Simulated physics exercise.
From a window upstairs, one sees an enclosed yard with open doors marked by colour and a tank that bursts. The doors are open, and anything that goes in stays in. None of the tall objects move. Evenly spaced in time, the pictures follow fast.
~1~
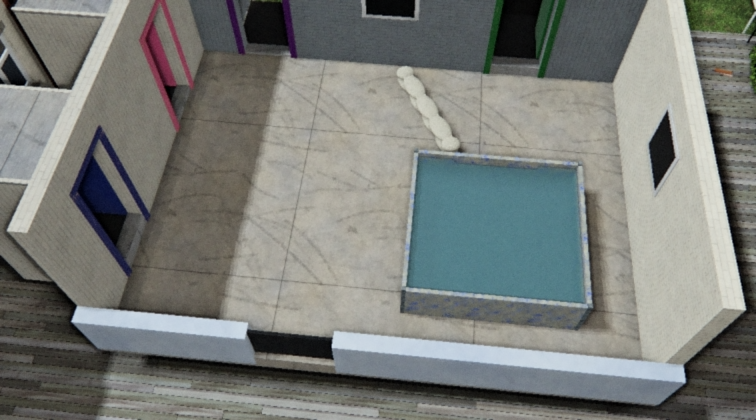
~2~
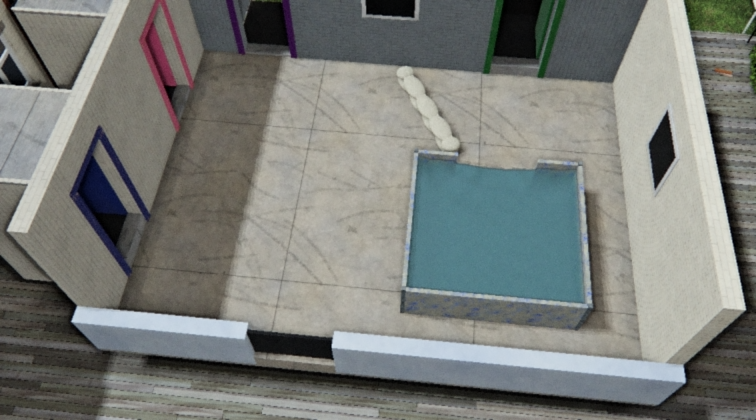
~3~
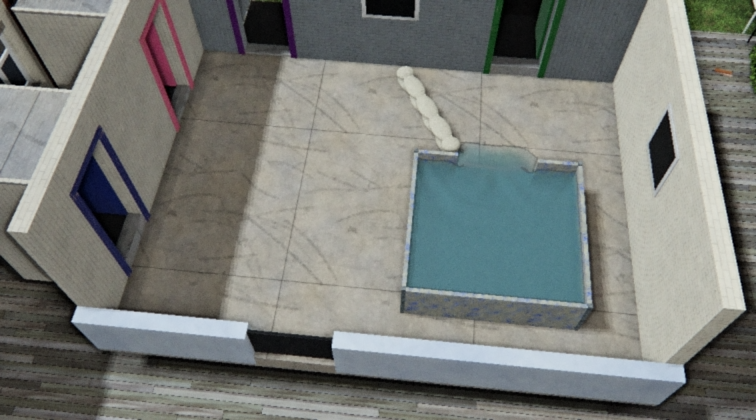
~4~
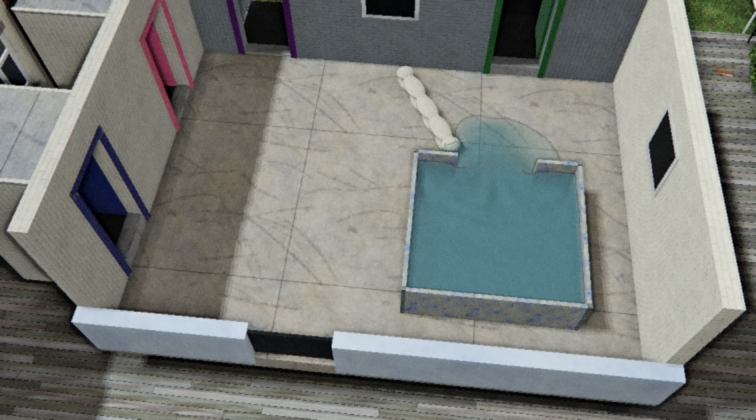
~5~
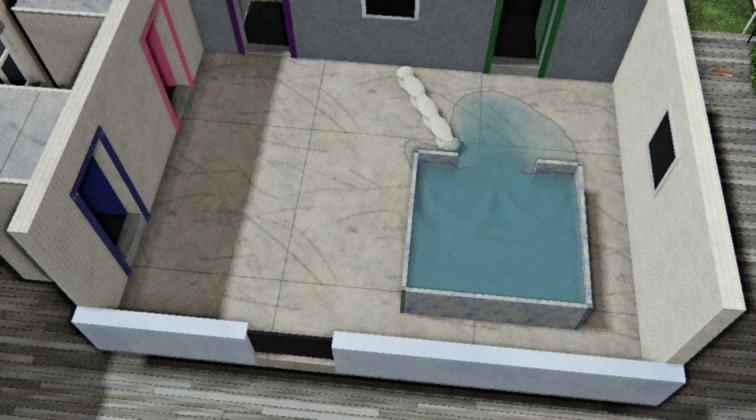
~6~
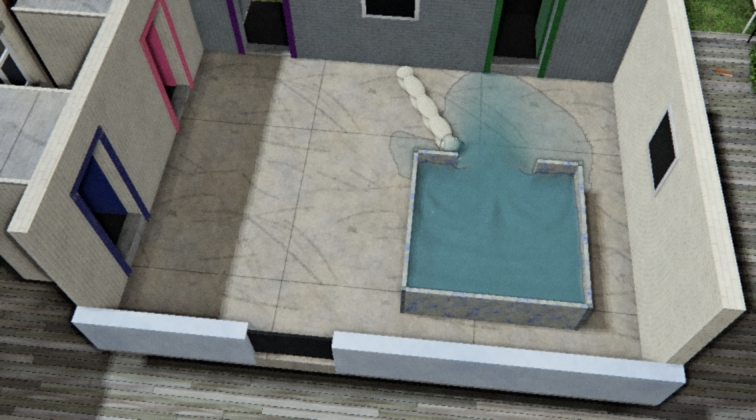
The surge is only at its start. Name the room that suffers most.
Green.
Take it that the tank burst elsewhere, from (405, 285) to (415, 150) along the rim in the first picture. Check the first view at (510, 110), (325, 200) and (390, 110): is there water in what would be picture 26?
Untouched, soaked, untouched.
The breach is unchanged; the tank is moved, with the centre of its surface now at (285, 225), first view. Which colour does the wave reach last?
It's the door marked blue.
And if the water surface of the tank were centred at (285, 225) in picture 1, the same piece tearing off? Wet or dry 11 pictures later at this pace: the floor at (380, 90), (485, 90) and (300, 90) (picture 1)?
Log, spots in order: Taken by the flood / taken by the flood / taken by the flood.
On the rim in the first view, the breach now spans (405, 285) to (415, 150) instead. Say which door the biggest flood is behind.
My answer: The purple-painted one.
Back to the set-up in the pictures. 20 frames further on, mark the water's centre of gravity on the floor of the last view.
Around (491, 186).
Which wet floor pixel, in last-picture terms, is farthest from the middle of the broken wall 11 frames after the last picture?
About at (276, 62).
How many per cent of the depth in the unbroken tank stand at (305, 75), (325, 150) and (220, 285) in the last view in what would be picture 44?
I'd say close to 2, 4 and 0 percent.
A moment on, water covers 25 % of the floor; pink door not reached, green door some in, purple door not reached, blue door not reached.
Next, water covers 30 % of the floor; pink door not reached, green door a lot in, purple door not reached, blue door not reached.
Then, water covers 55 % of the floor; pink door wet at the sill, nothing in, green door a lot in, purple door wet at the sill, nothing in, blue door not reached.
Later, water covers 70 % of the floor; pink door wet at the sill, nothing in, green door a lot in, purple door wet at the sill, nothing in, blue door wet at the sill, nothing in.
In the end, water covers 95 % of the floor; pink door wet at the sill, nothing in, green door a lot in, purple door wet at the sill, nothing in, blue door wet at the sill, nothing in; the green door has let in the most.
